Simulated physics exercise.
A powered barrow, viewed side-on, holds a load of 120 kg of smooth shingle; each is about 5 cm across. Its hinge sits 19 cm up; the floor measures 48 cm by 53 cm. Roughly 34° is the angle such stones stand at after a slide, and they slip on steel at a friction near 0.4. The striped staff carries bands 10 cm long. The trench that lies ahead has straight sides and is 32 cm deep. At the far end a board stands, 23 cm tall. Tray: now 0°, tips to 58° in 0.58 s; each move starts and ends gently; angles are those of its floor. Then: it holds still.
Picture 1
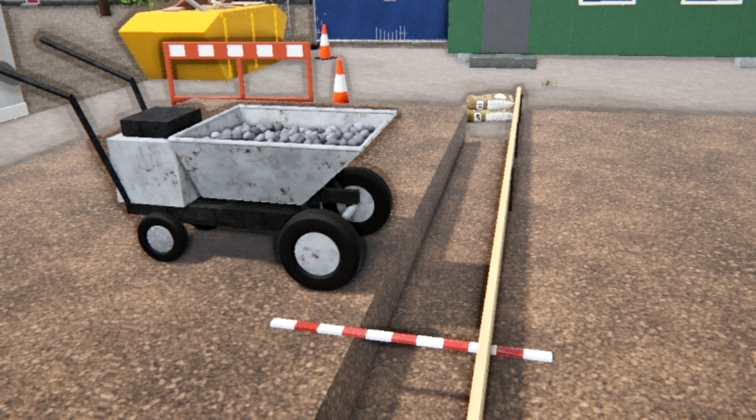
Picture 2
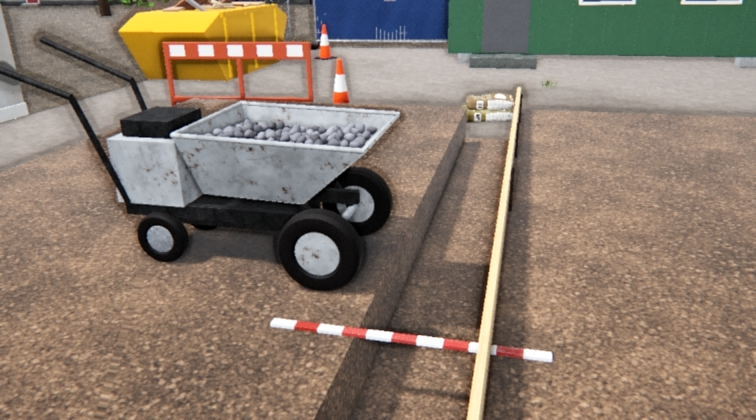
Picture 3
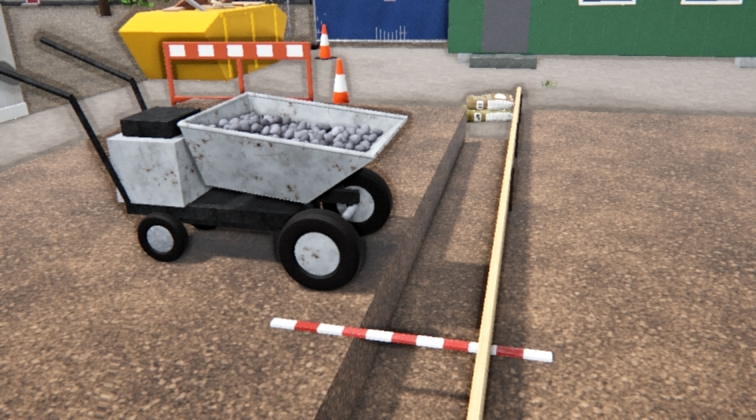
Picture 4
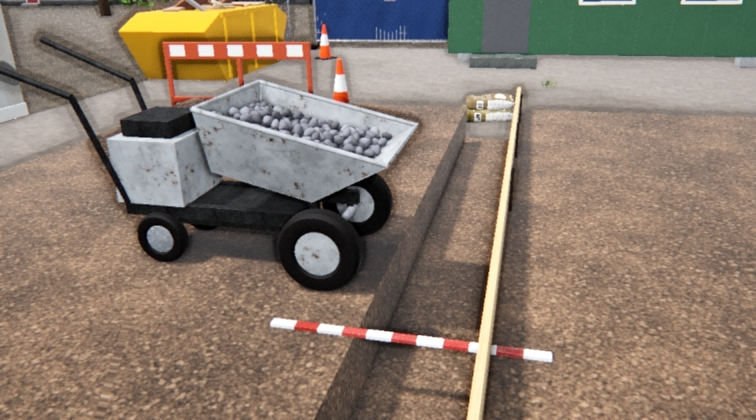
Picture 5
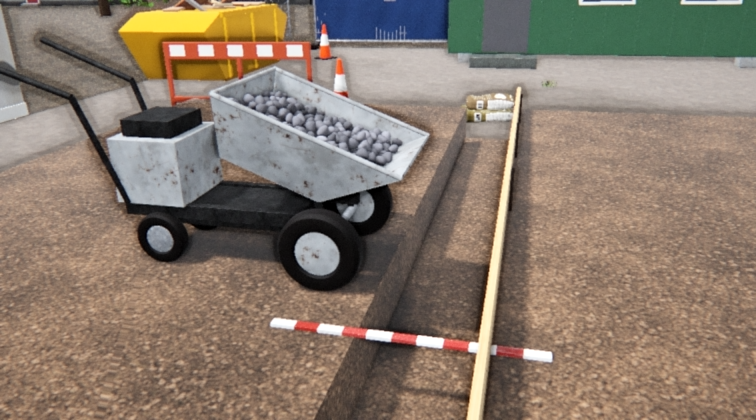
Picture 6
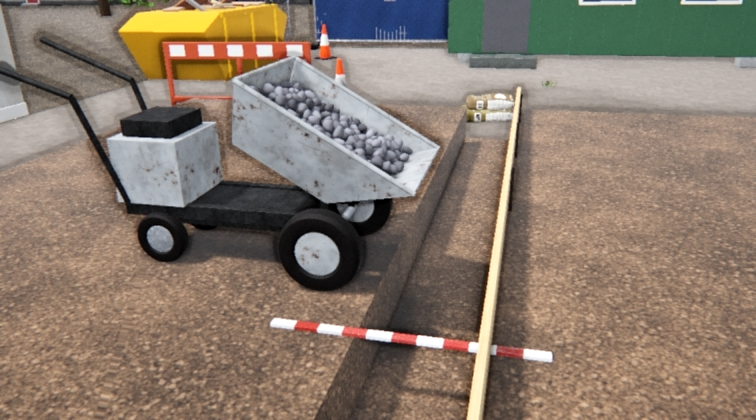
A grey, wheeled barrow with black handles and a tray of rounded grey stones stands side-on at the left of a brown dirt yard, seen from slightly above. To its right, a straight trench runs beside a long pale timber, crossed by a red-and-white striped staff, with barriers, cones and a yellow skip behind. The tray tilts steadily steeper, its rear rising and its lip lowering rightward, while the camera stays still.
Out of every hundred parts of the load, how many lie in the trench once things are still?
Around 79 out of 100.
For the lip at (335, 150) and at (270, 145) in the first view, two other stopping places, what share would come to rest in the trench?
I'd say some 95 per cent and some 100 per cent.
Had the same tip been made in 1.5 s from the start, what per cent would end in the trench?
About 90 percent, I'd say.
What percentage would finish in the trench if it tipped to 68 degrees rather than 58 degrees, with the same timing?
Trench share: Approx. 85%.
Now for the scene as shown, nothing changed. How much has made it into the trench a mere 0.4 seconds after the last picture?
Some 10 per cent.
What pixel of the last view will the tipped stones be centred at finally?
About (467, 314).
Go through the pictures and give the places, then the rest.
In the first frame, lip at (361, 150), floor tilted 0°, highest stones at (295, 132).
In the second frame, the tray is at 2°, its lip at (365, 152); the top of the load is at (284, 130).
In the third frame, the tray is at 6°, its lip at (374, 157); the top of the load is at (255, 121).
In the fourth frame, lip at (387, 166), floor tilted 13°, highest stones at (260, 111).
In the fifth frame, the tray is at 22°, its lip at (401, 179); the top of the load is at (270, 99).
In the sixth frame, the tray is at 30°, its lip at (414, 194); the top of the load is at (285, 89).
Then, 0.1 s after the last picture the floor is at 48°, 100 % in the tray; the foremost stones are at (417, 195).
Then, 0.4 s after the last picture the floor is at 58°, 88 % in the tray, 12 % in the trench; the foremost stones are at (490, 237).
Then, 0.7 s after the last picture the floor is at 58°, 30 % in the tray, 49 % in the trench, 21 % past the trench; the foremost stones are at (624, 272).
Then, 2.7 s after the last picture the floor is at 58°, 0 % in the tray, 79 % in the trench, 21 % past the trench; the foremost stones are past the picture's edge.
